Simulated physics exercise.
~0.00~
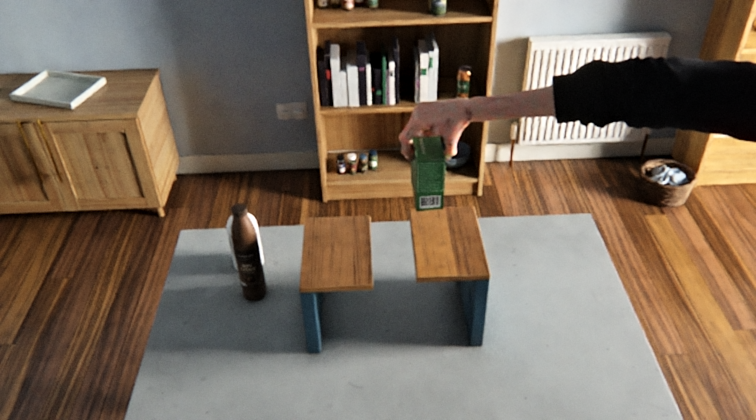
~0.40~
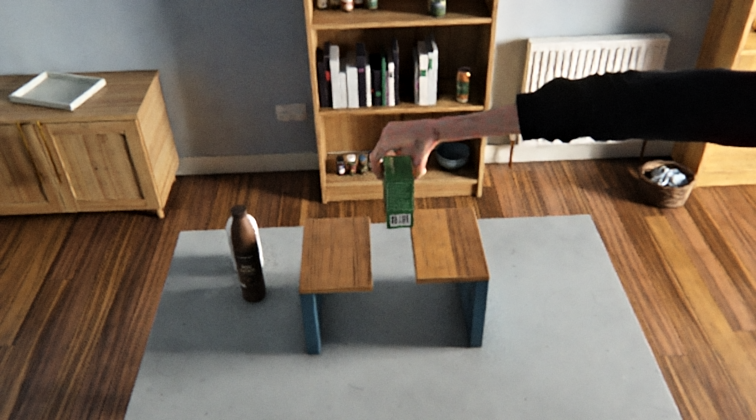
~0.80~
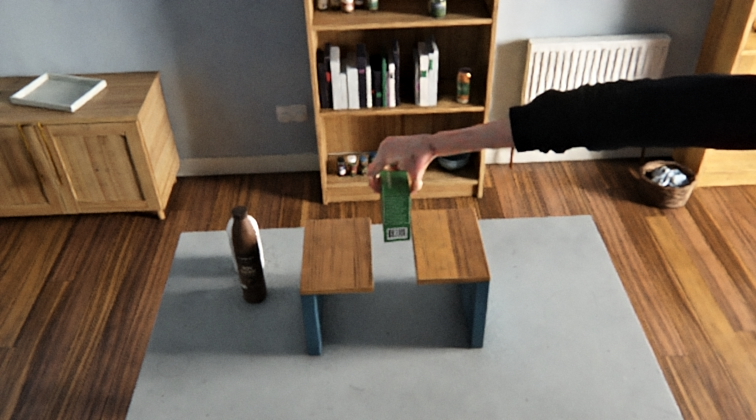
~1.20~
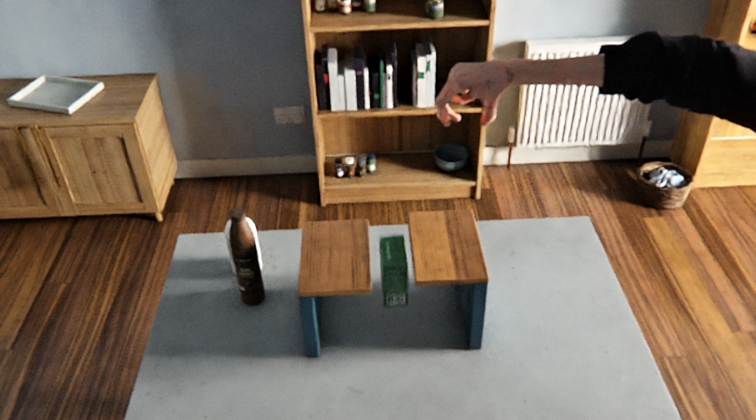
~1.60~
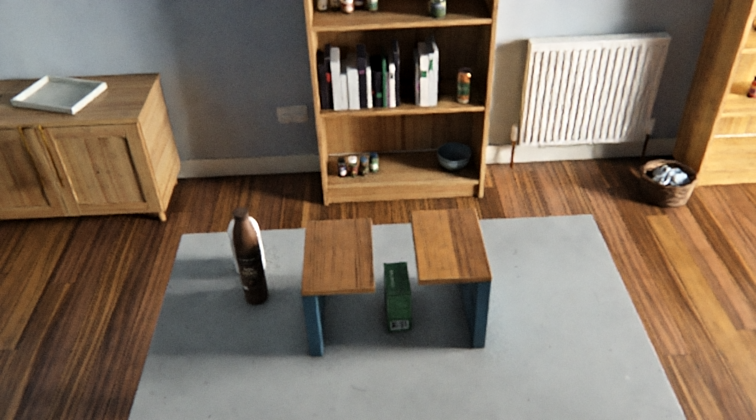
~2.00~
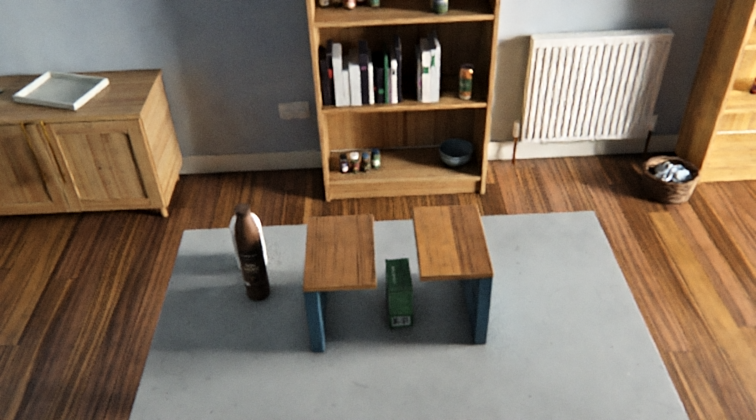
In a room with a wooden floor, a slightly swaying view looks down on a grey surface, with a bookcase, a cabinet and a white radiator behind. Two wooden ledges on blue supports stand with a gap between them, and a dark brown and white bottle stands to their left. A hand in a black sleeve, reaching in from the right, holds a green packet upright above the right ledge. It moves the packet left over the gap and lowers it. The hand lets go and draws back as the packet drops between the ledges. The packet ends at rest below, between the supports.
